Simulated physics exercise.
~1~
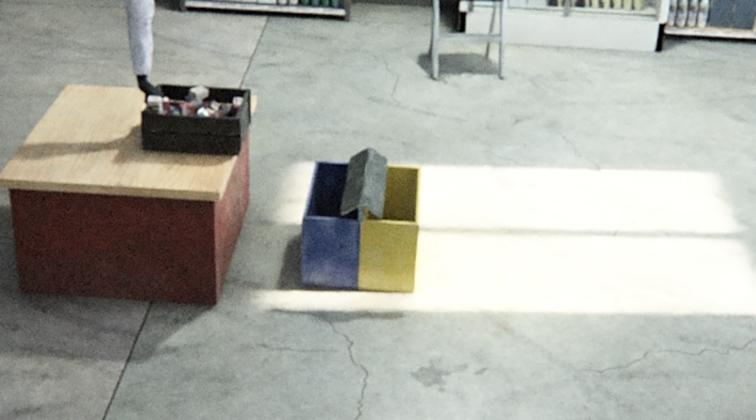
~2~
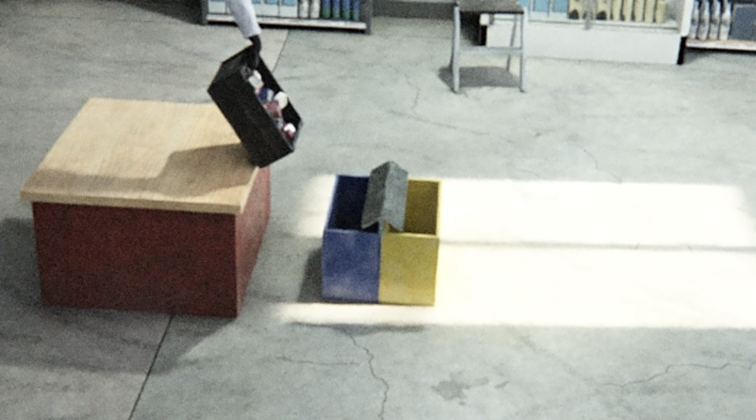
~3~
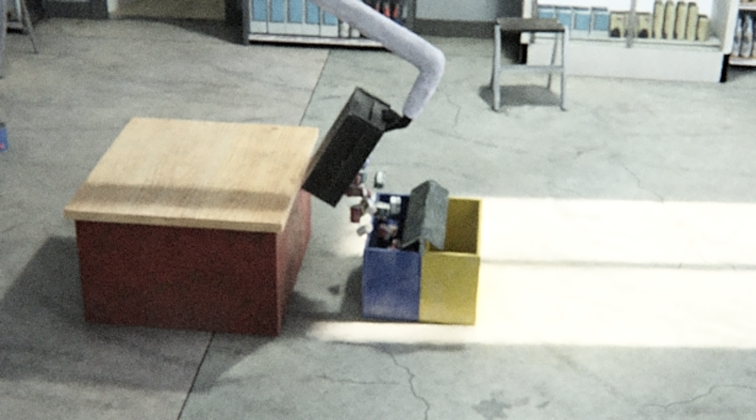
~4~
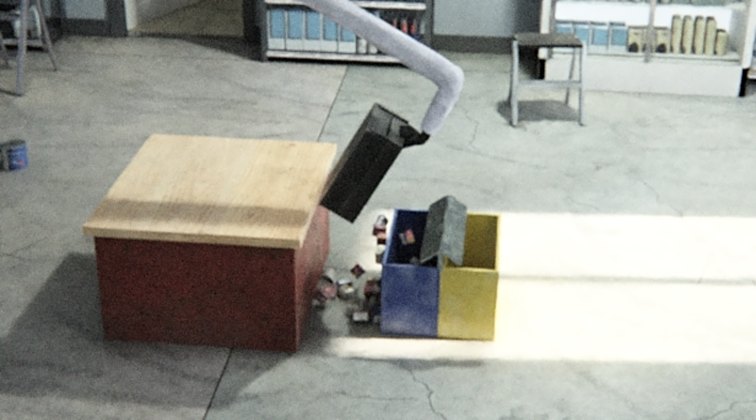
The video shows a pale arm lifting a black crate of small cartons from a wooden-topped bench and tipping it over the bench's right edge, spilling them toward a blue and yellow box; some land in the blue side, while others end up on the floor before it.
